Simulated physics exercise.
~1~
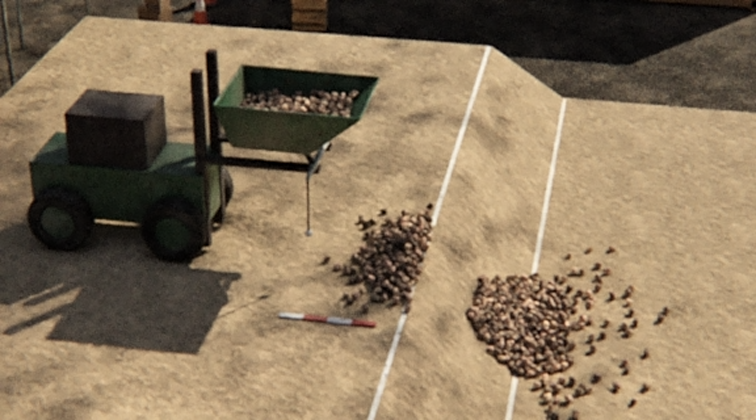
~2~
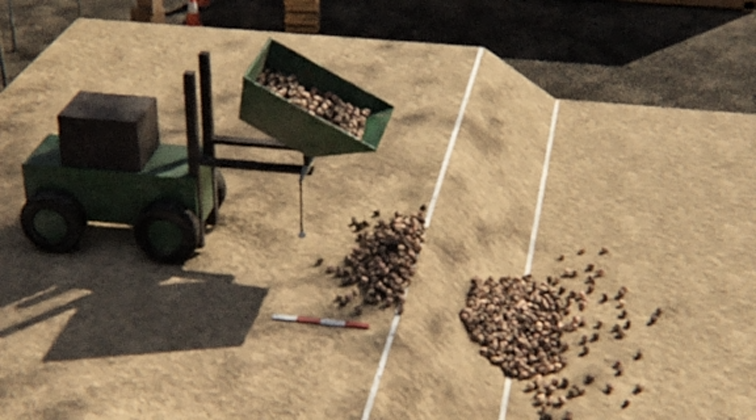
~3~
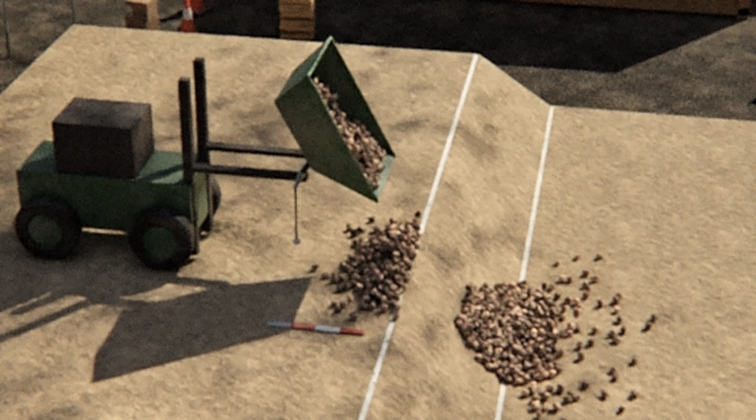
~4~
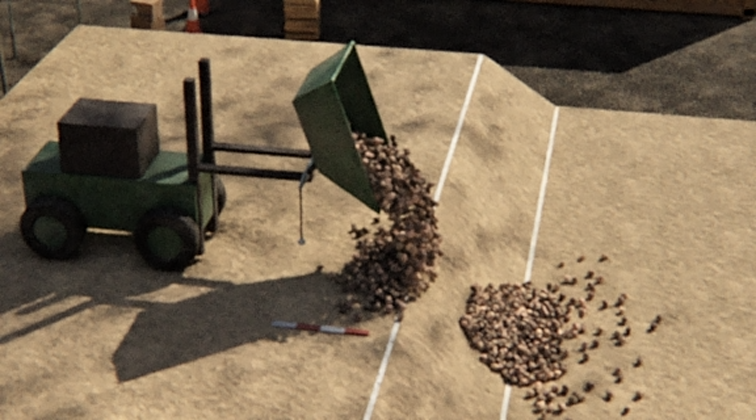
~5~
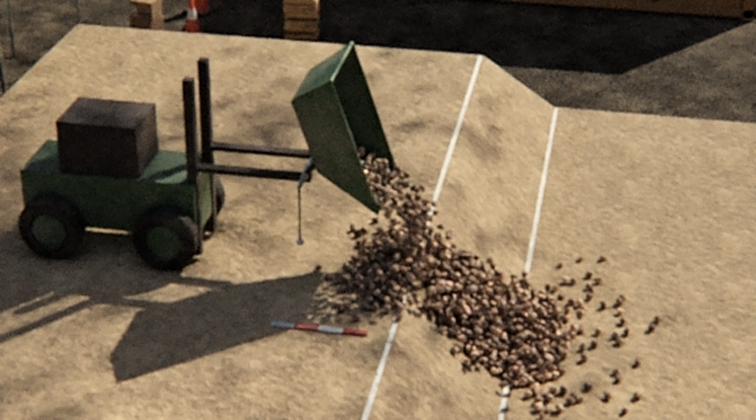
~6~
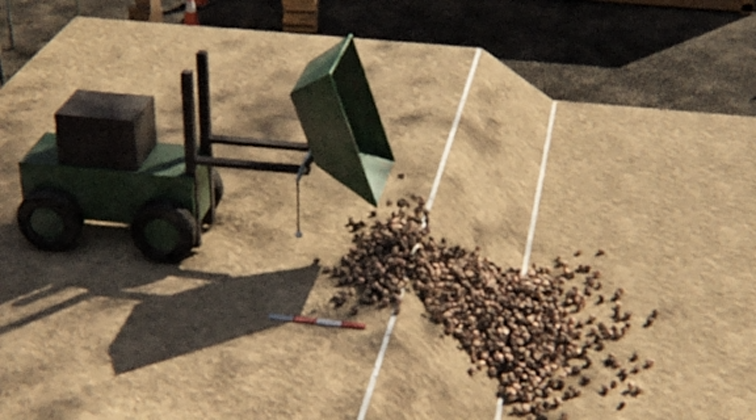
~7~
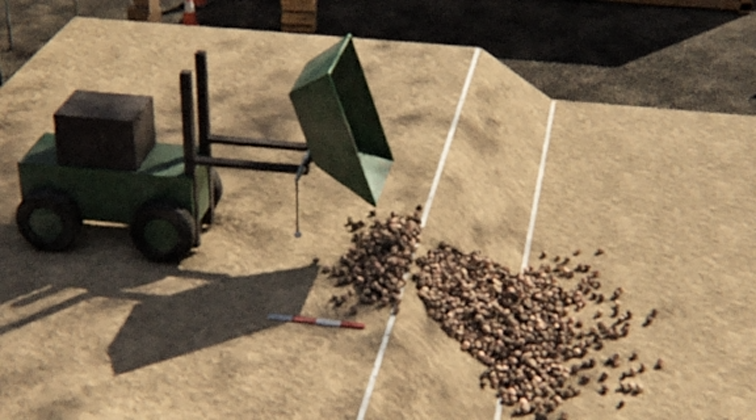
We see a green forklift tip its raised skip steeply to the right, pouring brownish stones onto an earlier pile and down the bank. The skip empties and stays tilted, leaving stones heaped at the top, along the slope and spread around its foot.
